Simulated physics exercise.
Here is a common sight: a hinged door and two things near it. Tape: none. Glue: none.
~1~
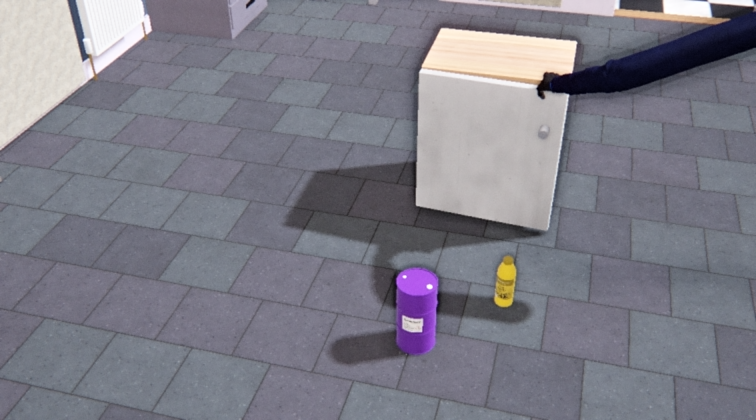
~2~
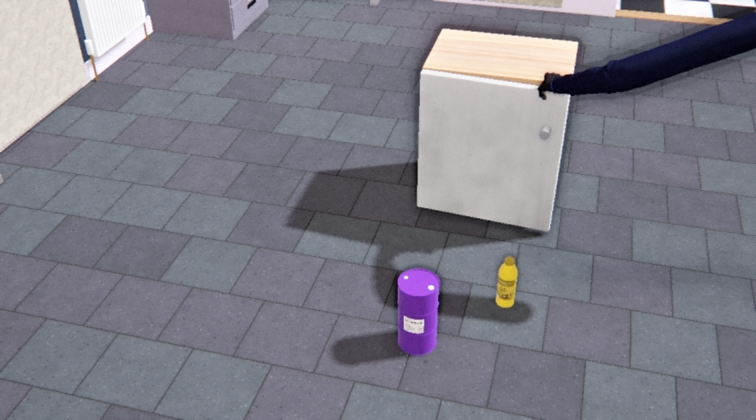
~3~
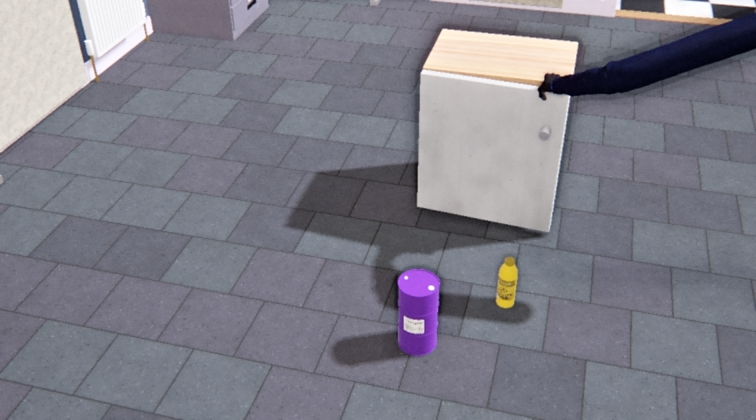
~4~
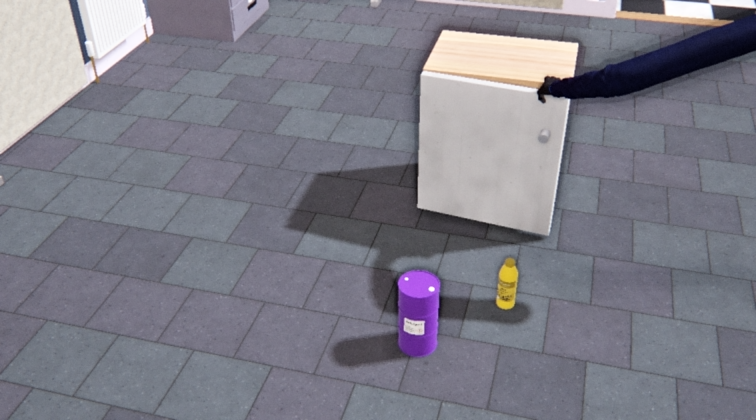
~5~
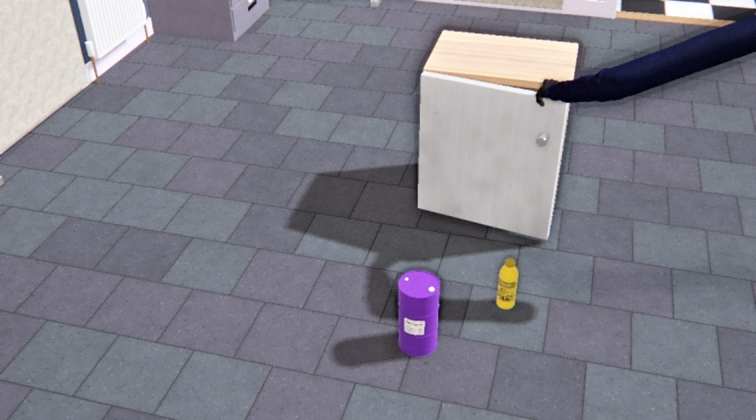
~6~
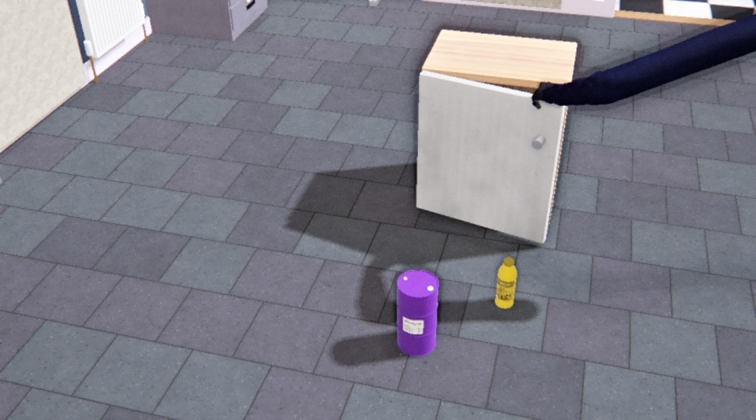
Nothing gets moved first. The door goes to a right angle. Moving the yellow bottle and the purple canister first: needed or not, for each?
Yellow bottle: Not needed; purple canister: Not needed.
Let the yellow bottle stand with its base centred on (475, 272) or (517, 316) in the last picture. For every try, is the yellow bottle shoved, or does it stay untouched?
Well, the first time it gets pushed, and the second time it avoids any hit.
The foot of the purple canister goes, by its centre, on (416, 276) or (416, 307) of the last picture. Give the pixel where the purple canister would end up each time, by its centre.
Around (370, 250) for the first option and (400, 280) for the second.
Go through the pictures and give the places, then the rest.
In the first frame, door 4° open; yellow bottle (506, 281); purple canister (417, 312); door (485, 156).
In the second frame, door 4° open; purple canister (418, 313); door (486, 156).
In the third frame, door 4° open; yellow bottle (507, 282); door (486, 157).
In the fourth frame, door 6° open; purple canister (418, 314); door (486, 159).
In the fifth frame, door 9° open; yellow bottle (508, 283); door (485, 161).
In the sixth frame, door 12° open; yellow bottle (507, 282); purple canister (417, 313); door (482, 162).
Then, 0.72 s later than the last frame, door 42° open; yellow bottle at rest near (507, 282); purple canister at rest near (417, 313).
Then, 1.56 s later than the last frame, door 77° open; yellow bottle at rest near (507, 282); purple canister at rest near (417, 313).
When it is over, the yellow bottle remains where it is, near (507, 282); the purple canister remains where it is, near (417, 313).
